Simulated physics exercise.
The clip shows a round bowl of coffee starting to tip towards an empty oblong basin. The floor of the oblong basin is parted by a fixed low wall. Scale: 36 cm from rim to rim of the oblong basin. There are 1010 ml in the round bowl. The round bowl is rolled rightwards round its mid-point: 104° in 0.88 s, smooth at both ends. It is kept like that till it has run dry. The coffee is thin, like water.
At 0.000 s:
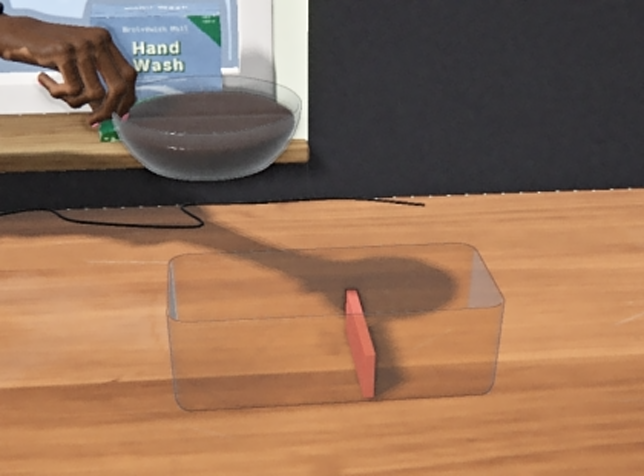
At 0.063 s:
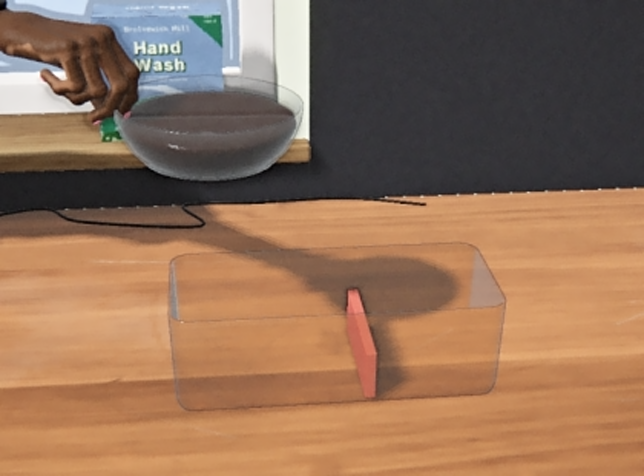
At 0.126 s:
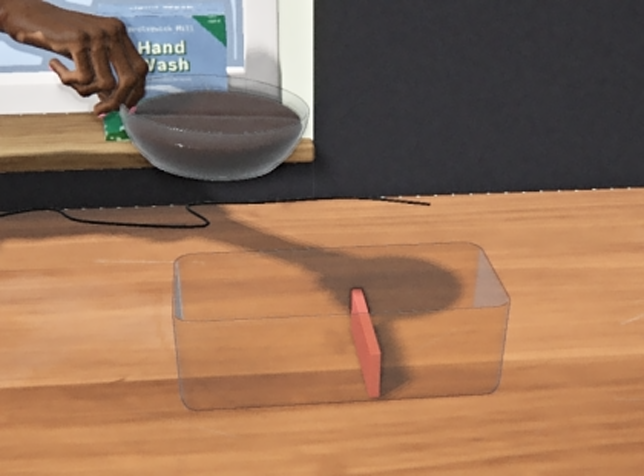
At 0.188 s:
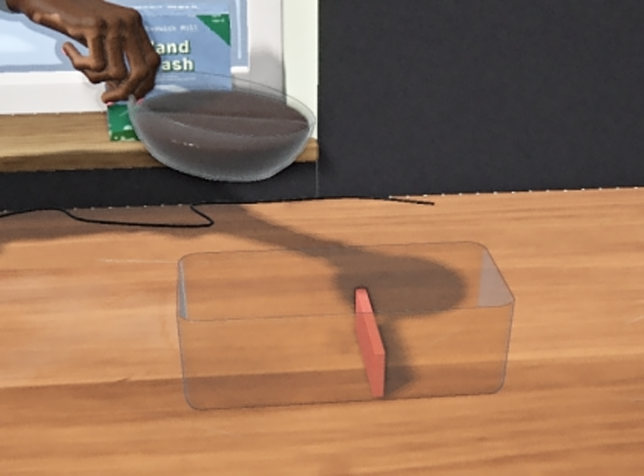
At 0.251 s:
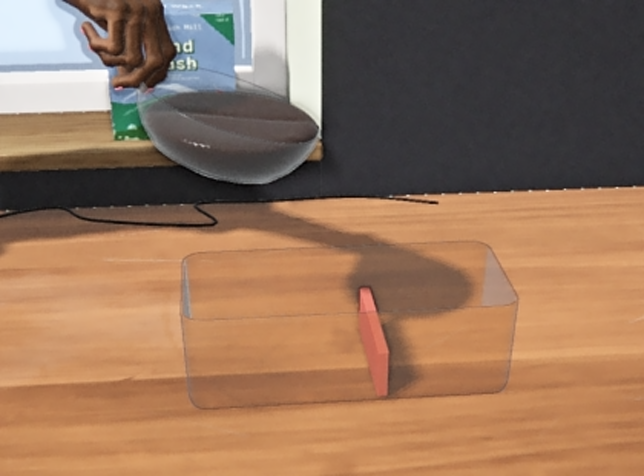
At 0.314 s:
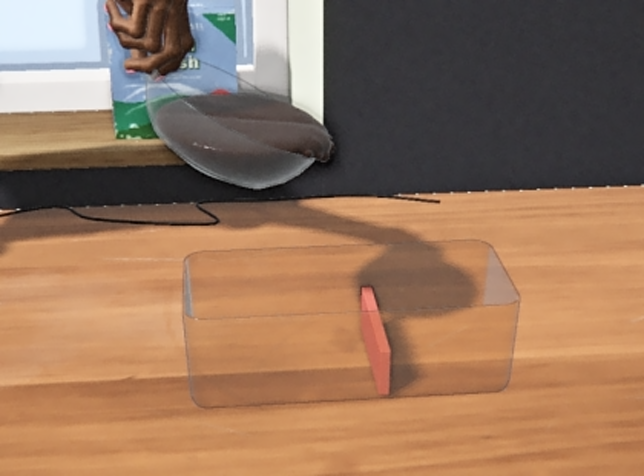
A round bowl of dark liquid tilts rightwards beside a hand, above an empty clear basin.
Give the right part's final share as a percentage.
About 41 per cent.
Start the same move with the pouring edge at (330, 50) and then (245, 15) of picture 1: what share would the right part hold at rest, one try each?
In turn about 70 and 10 per cent.
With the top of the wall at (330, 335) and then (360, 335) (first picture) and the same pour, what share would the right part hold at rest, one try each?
First 65, then 40 per cent.
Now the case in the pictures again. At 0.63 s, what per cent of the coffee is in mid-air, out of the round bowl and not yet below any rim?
Some 38 per cent.
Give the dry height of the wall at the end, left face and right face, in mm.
Left about 40 mm, right about 36 mm.
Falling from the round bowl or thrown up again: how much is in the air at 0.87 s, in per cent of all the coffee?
Near 8 in a hundred.
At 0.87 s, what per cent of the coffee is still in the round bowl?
About 0 per cent.
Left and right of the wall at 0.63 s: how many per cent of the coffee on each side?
Near 14 on the left, 36 on the right.
After 0.63 s the tilt is 85° and 10 per cent is still to pour, 14 is left of the wall and 37 right of it.
After 0.87 s the tilt is 104° and 0 per cent is still to pour, 52 is left of the wall and 38 right of it.
After 1.11 s the tilt is 104° and 0 per cent is still to pour, 54 is left of the wall and 41 right of it.
After 1.38 s the tilt is 104° and 0 per cent is still to pour, 54 is left of the wall and 41 right of it.
In the end 54 per cent lies left of the wall, 41 right of it and 5 outside.
